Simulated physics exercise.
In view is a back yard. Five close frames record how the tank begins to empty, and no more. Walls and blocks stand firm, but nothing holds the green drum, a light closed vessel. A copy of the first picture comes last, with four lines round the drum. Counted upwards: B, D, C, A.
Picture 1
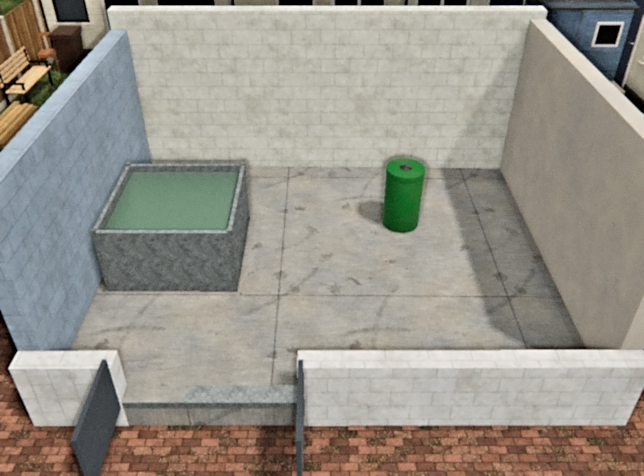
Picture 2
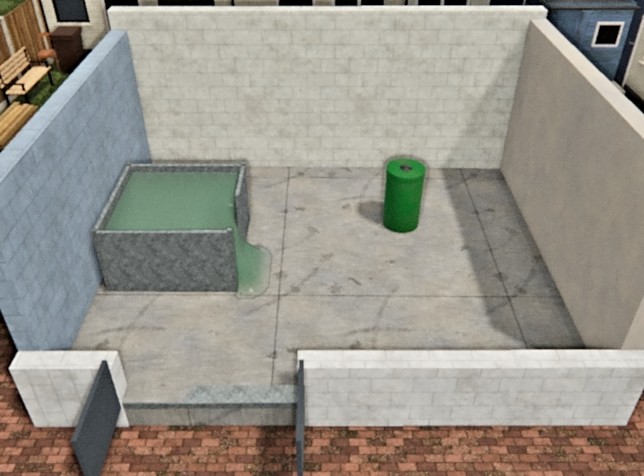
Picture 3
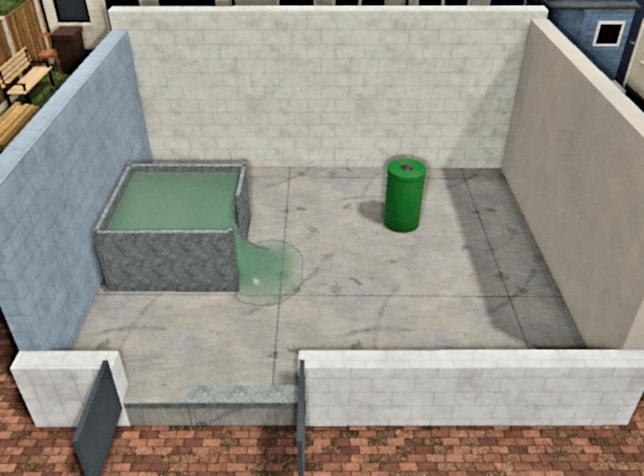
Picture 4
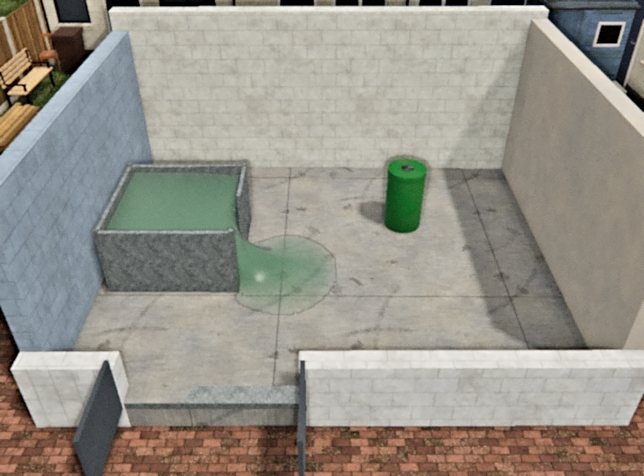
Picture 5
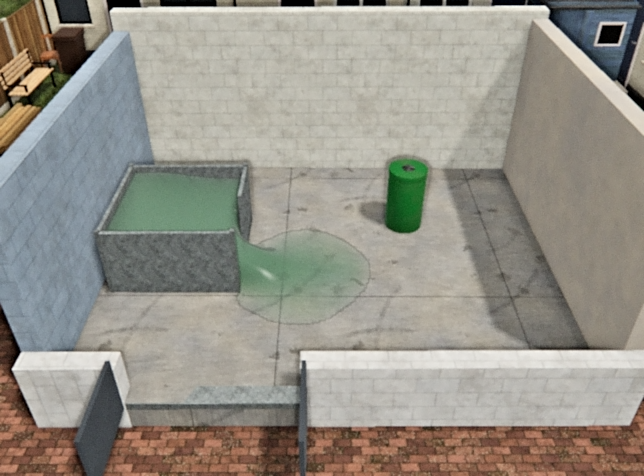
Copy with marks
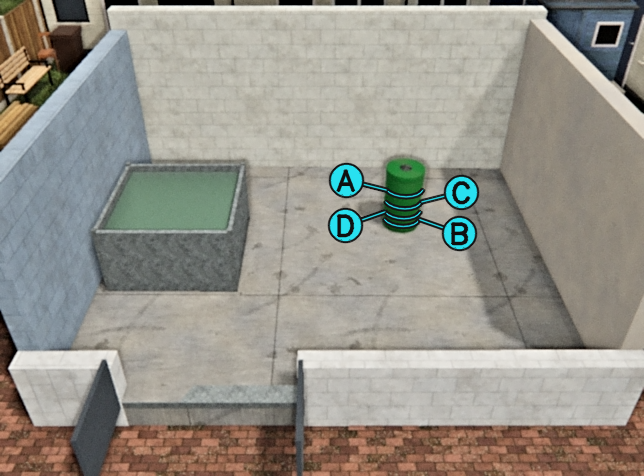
The video shows a walled back yard with an open gate, a green drum and a full stone tank, from whose right side greenish liquid pours onto the paved ground and spreads into a widening puddle toward the right.
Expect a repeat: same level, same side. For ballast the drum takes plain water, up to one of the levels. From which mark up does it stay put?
The answer is line D.
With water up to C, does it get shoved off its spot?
No.
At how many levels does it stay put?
Three.
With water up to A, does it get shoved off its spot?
No.
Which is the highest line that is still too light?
Here it is line B.
On the marked copy, A at (406, 196); B at (403, 226); C at (405, 208); D at (404, 218); from the bottom up B, D, C, A.
For line A, it does not move.
For line B, it is pushed about its own width away.
For line C, it does not move.
For line D, it does not move.
